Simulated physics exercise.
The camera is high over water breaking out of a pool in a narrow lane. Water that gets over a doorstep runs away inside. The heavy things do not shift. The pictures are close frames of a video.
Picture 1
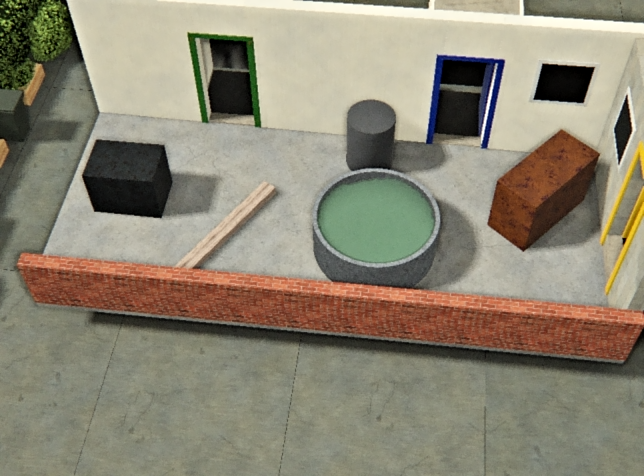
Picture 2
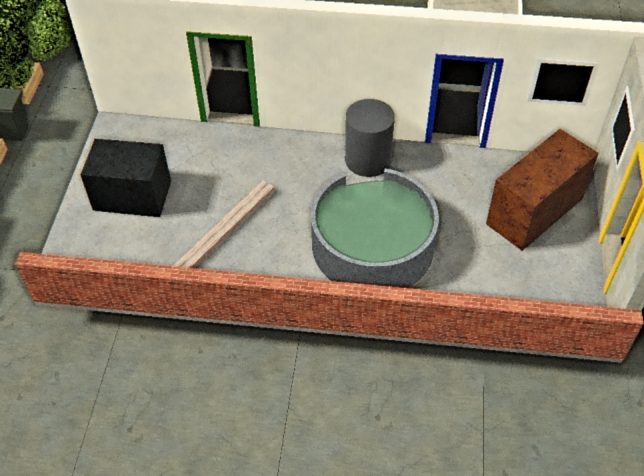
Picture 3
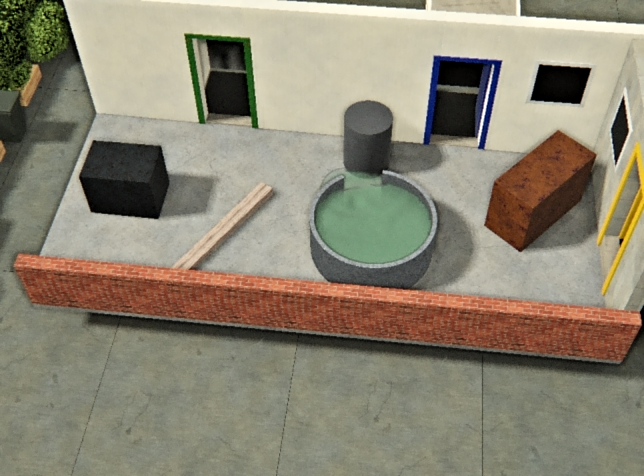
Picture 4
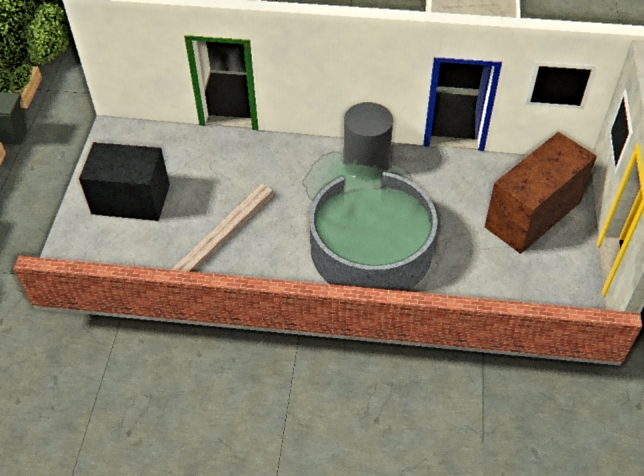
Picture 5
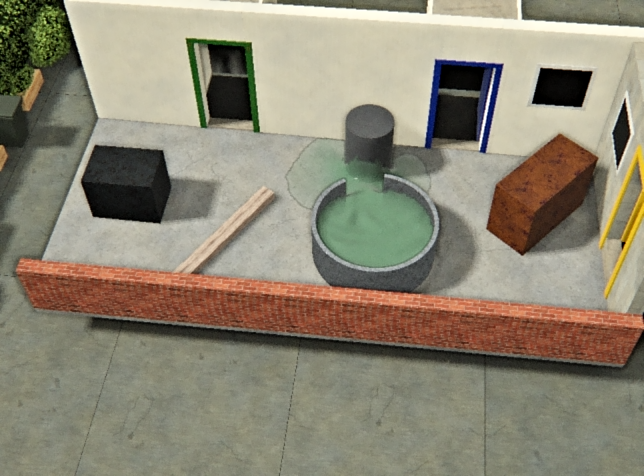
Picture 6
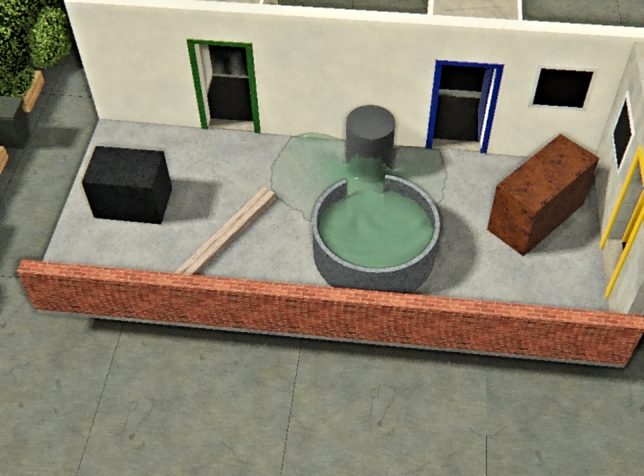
Round pool in a walled yard opening at its far side, green water pouring out and spreading around a grey cylinder.
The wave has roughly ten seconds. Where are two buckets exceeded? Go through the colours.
The green door lets in a lot; the blue door lets in a lot; the yellow door admits no more than that.
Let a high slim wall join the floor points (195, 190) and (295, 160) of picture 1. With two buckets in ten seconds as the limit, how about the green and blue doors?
The green door lets less in; the blue door takes more.
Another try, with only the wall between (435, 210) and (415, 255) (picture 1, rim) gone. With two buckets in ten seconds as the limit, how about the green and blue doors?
My reading: The green door holds; the blue door passes that mark.
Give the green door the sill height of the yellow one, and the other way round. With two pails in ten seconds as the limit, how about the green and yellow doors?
One by one: Green stays under; yellow takes less.
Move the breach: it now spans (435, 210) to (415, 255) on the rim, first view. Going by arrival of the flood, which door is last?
I say the green door.
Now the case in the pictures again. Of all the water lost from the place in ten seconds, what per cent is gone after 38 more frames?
Some 75 per cent.
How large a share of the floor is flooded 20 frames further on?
About 50 per cent.
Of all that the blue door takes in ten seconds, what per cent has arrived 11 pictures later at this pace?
Roughly 40 per cent.
A moment on, water covers 25 % of the floor; the green door wet at the sill, nothing in, the blue door under two buckets in, the yellow door not reached.
Next, water covers 45 % of the floor; the green door under two buckets in, the blue door over two buckets in, the yellow door not reached.
Then, water covers 50 % of the floor; the green door over two buckets in, the blue door over two buckets in, the yellow door wet at the sill, nothing in.
Later, water covers 60 % of the floor; the green door over two buckets in, the blue door far over two buckets in, the yellow door wet at the sill, nothing in.
In the end, water covers 75 % of the floor; the green door over two buckets in, the blue door far over two buckets in, the yellow door wet at the sill, nothing in.
